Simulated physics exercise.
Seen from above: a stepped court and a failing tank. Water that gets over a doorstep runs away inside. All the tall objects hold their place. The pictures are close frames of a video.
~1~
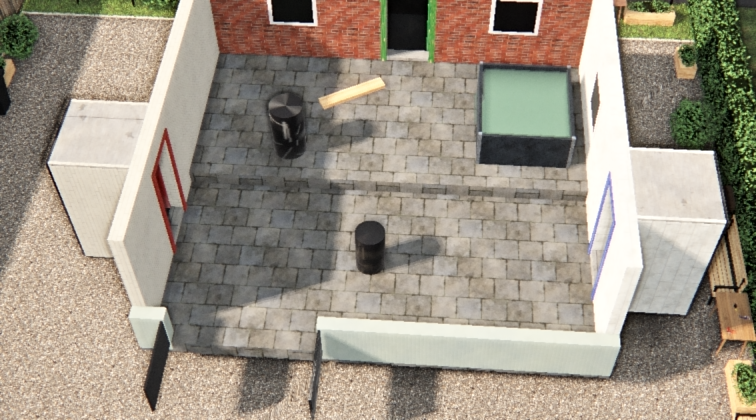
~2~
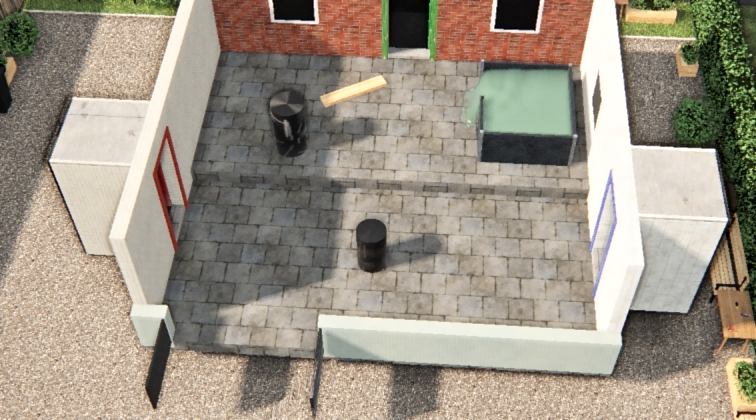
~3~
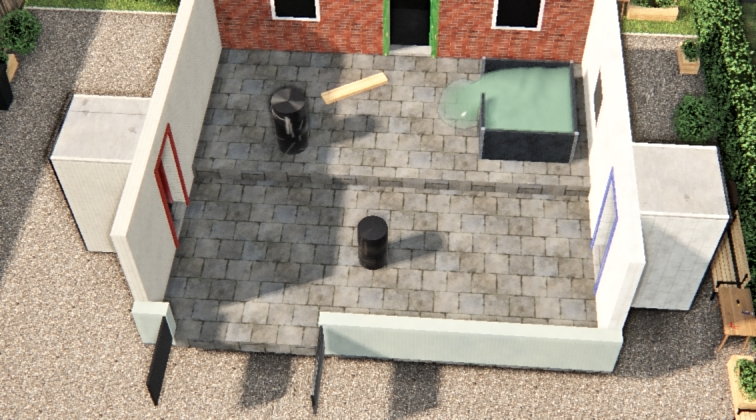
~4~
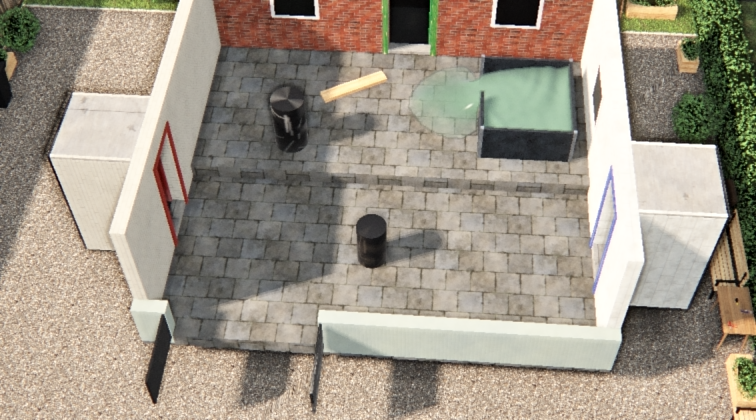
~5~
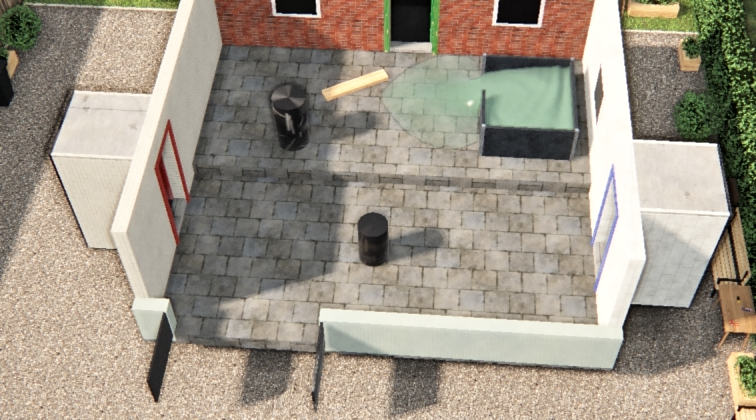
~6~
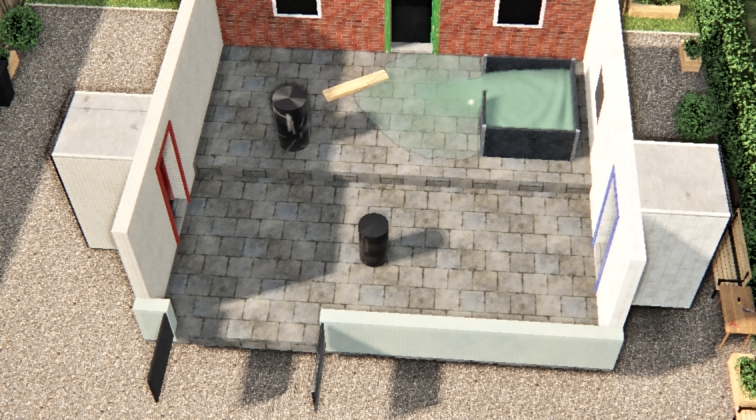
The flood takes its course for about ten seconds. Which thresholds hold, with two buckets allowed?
One by one: The red door stays under that; the green door takes more than that; the blue door stays under that.
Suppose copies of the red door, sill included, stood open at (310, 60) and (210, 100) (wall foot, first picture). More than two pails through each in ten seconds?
As listed: Keeps below it, lets more in.
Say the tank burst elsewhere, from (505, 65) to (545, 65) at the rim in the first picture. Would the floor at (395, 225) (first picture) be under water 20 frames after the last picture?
There: Dry.
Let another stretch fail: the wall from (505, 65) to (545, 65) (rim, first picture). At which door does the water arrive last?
It is the door marked red.
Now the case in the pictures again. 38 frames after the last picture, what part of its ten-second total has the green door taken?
Roughly 100 per cent.
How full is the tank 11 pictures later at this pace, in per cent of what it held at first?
I make it 52 per cent.
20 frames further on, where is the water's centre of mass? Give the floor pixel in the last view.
I would point to (381, 115).
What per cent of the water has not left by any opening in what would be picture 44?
Some 92 per cent.
A moment on, water covers 25 % of the floor; the red door not reached, the green door under two buckets in, the blue door not reached.
Next, water covers 35 % of the floor; the red door not reached, the green door over two buckets in, the blue door not reached.
Then, water covers 45 % of the floor; the red door wet at the sill, nothing in, the green door over two buckets in, the blue door not reached.
Later, water covers 55 % of the floor; the red door wet at the sill, nothing in, the green door far over two buckets in, the blue door not reached.
In the end, water covers 65 % of the floor; the red door wet at the sill, nothing in, the green door far over two buckets in, the blue door not reached.
